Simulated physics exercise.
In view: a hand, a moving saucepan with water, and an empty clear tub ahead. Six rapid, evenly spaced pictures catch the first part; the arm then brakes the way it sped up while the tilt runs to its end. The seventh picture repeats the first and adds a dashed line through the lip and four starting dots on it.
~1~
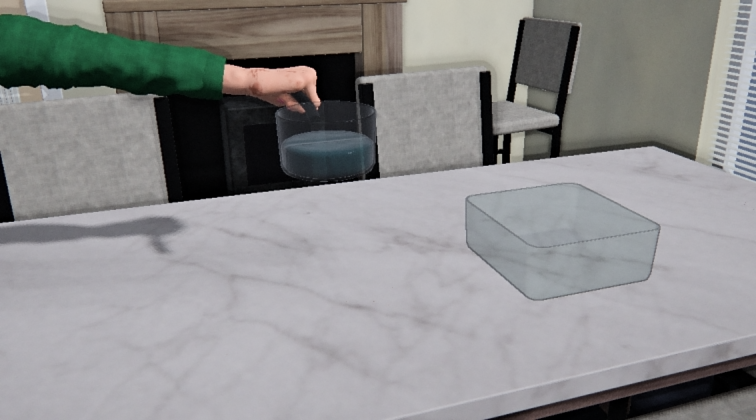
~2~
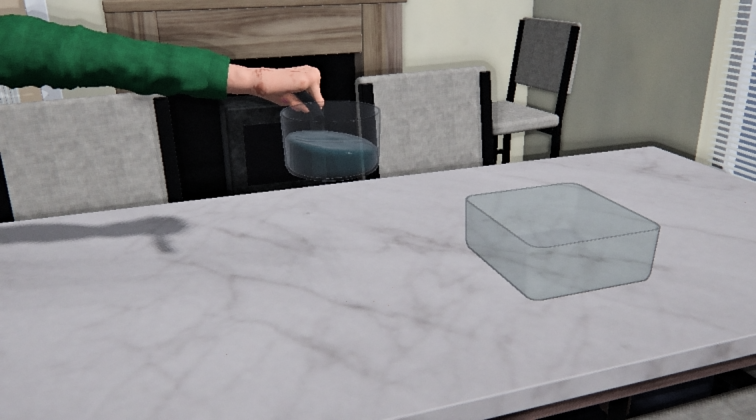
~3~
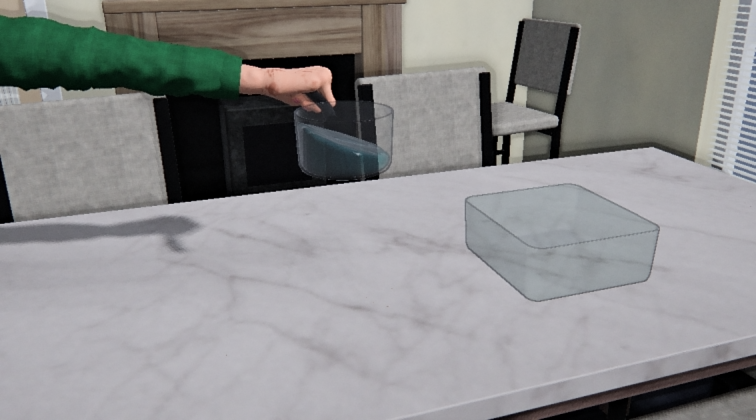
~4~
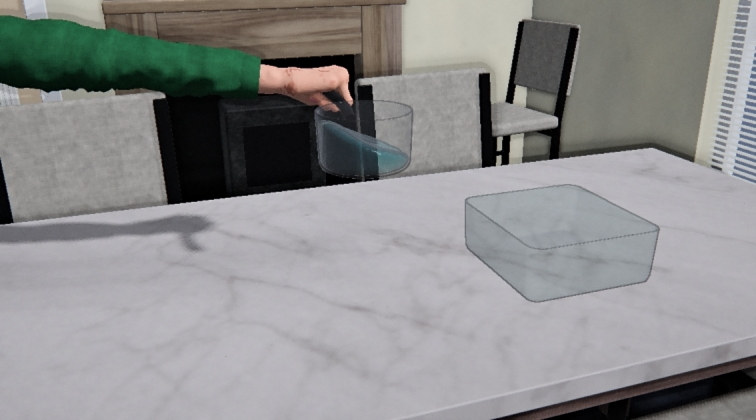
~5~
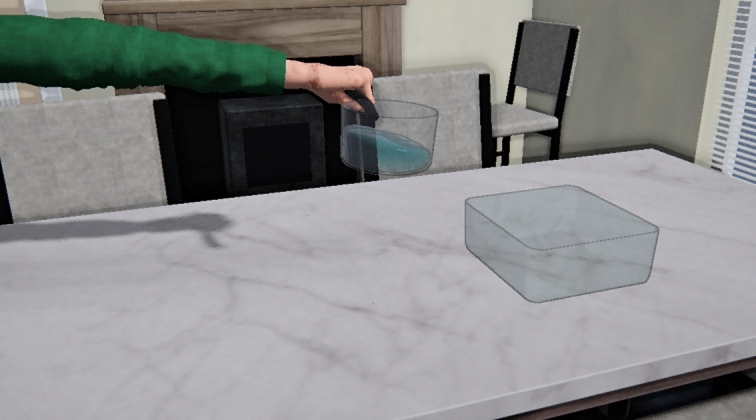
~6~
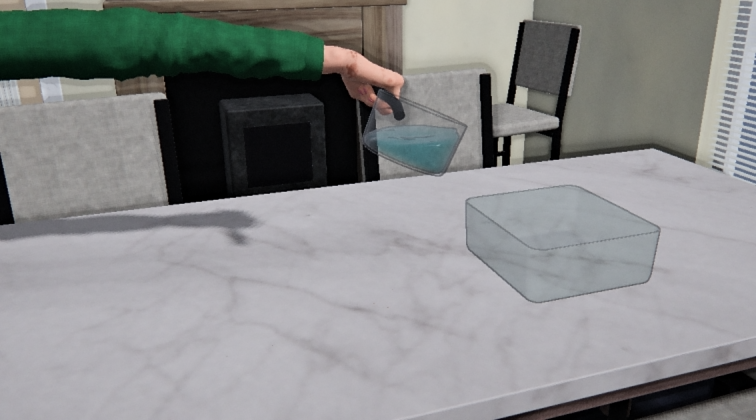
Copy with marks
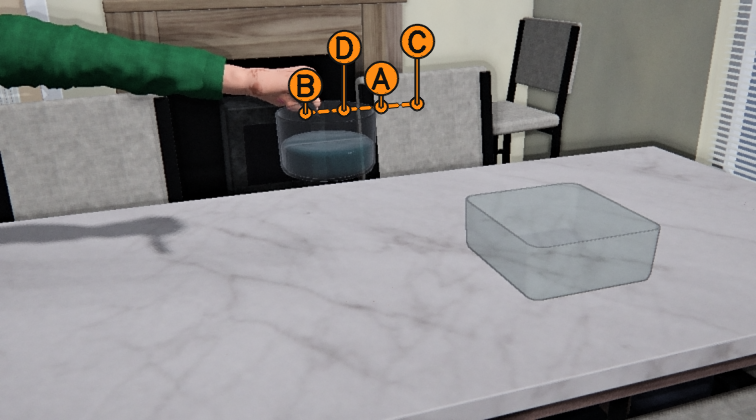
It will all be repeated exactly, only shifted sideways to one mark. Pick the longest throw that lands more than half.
Spot D just does it.
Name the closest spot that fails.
It is B.
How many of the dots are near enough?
Three.
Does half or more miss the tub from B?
Yes, that goes wrong.
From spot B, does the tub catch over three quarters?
No, less.
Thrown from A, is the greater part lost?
No, that is safe.
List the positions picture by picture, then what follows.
Upright, lip at (371, 107); tub from (524, 300) to (647, 277); nothing has left yet, in the first frame.
Upright, lip at (376, 107); nothing has left yet, in the second frame.
Upright, lip at (388, 107); nothing has left yet, in the third frame.
Upright, lip at (407, 106); nothing has left yet, in the fourth frame.
Tipped about 5°, lip at (432, 108); nothing has left yet, in the fifth frame.
Tipped about 24°, lip at (461, 122); nothing has left yet, in the sixth frame.
In orange, A at (381, 106); B at (305, 113); C at (417, 103); D at (344, 109).
Choosing A, about 79 % lands in the tub, 5 % falls short and 15 % goes beside or beyond.
Choosing B, about 22 % lands in the tub, 74 % falls short and 5 % goes beside or beyond.
Choosing C, about 84 % lands in the tub, 5 % falls short and 11 % goes beside or beyond.
Choosing D, about 68 % lands in the tub, 17 % falls short and 15 % goes beside or beyond.
